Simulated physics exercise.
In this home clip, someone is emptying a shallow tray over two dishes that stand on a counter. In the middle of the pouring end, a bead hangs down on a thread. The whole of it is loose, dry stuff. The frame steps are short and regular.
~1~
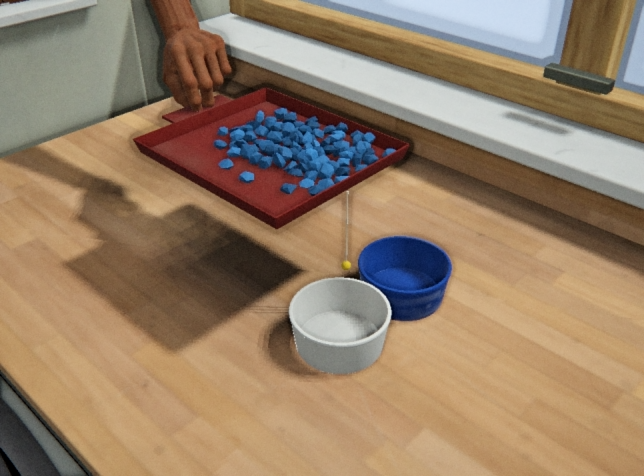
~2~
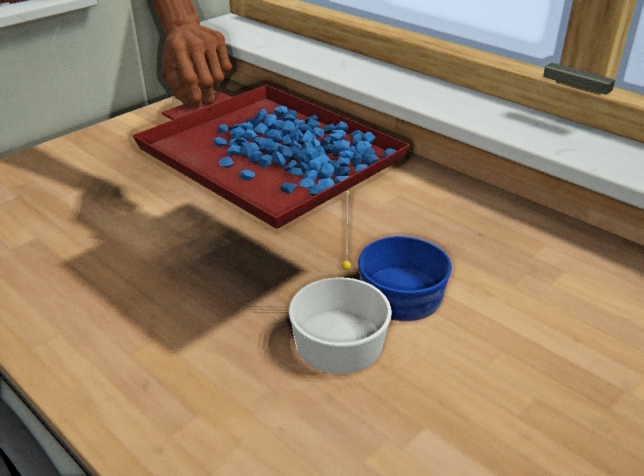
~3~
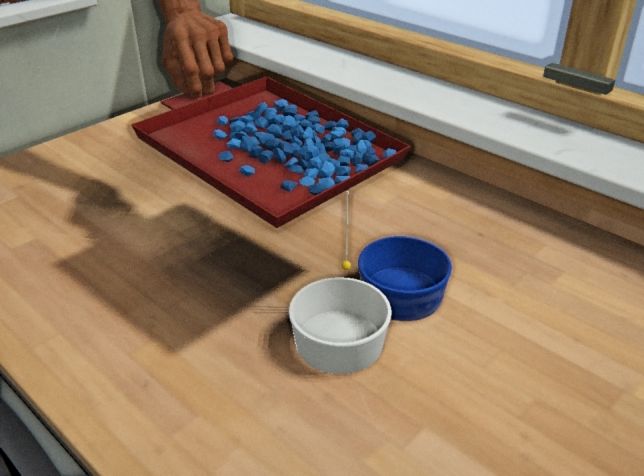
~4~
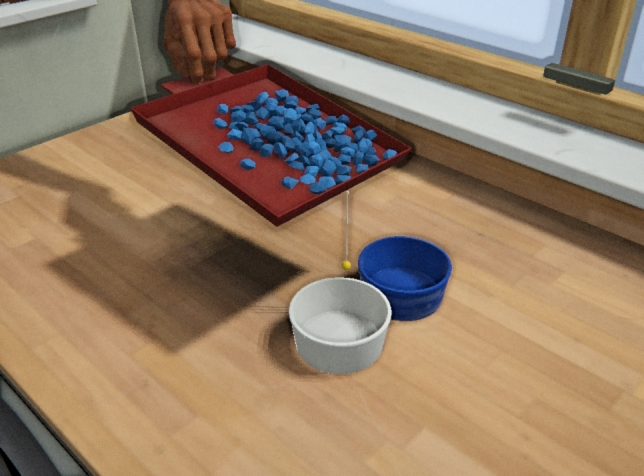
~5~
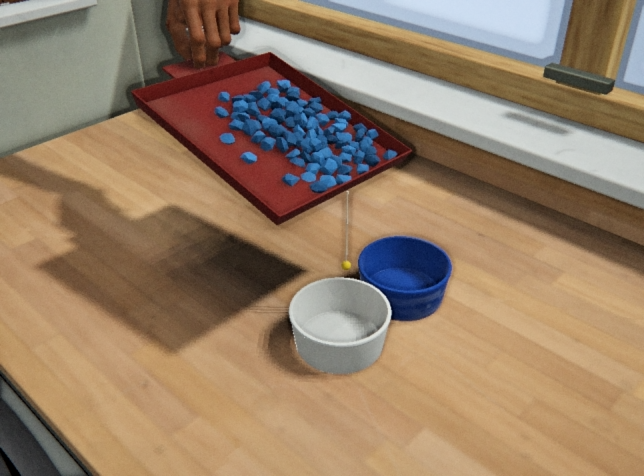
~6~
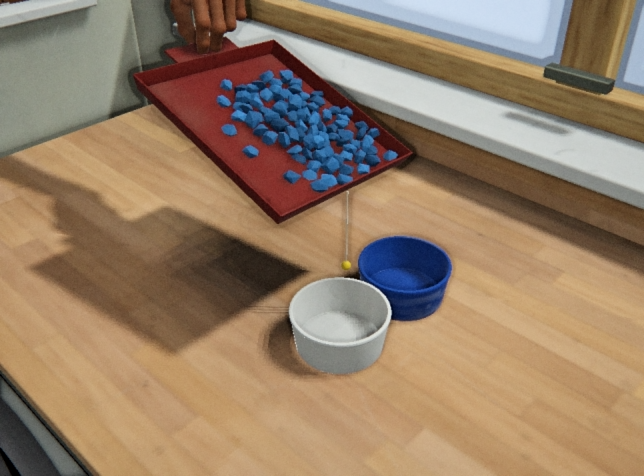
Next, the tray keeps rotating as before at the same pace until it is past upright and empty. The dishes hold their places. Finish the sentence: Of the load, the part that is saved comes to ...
More than half of it.
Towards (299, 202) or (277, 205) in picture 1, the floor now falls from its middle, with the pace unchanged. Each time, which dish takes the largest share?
Try 1: Left-side dish. Try 2: Left-side dish.
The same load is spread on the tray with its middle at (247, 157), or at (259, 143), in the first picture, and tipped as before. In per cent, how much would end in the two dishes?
Roughly 80 per cent, and 90 per cent.
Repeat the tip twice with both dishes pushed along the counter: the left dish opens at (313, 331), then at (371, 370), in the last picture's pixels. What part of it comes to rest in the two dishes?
First placement: Some 50 %; second placement: Some 10 %.
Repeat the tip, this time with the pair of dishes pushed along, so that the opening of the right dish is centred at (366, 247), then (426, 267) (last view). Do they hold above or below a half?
Result, first setup: A minority share; second setup: A majority share.
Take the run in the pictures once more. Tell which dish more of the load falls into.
Winner, as observed: The right-positioned one.
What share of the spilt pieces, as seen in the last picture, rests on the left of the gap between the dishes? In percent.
About 0 per cent.
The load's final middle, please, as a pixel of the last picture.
The centre comes to rest near (403, 296).
Soon after the last picture, tray tipped steeply; nearly all on the tray; a stray few in the air.
A little later, tray tipped past a quarter turn; a small part on the tray; a small part in the left dish; about half in the right dish; a small part outside both; about a quarter in the air.
Later still, tray tipped past a quarter turn; about a quarter in the left dish; about half in the right dish; about a quarter outside both.
At rest, tray tipped past a quarter turn; about a quarter in the left dish; about half in the right dish; about a quarter outside both.
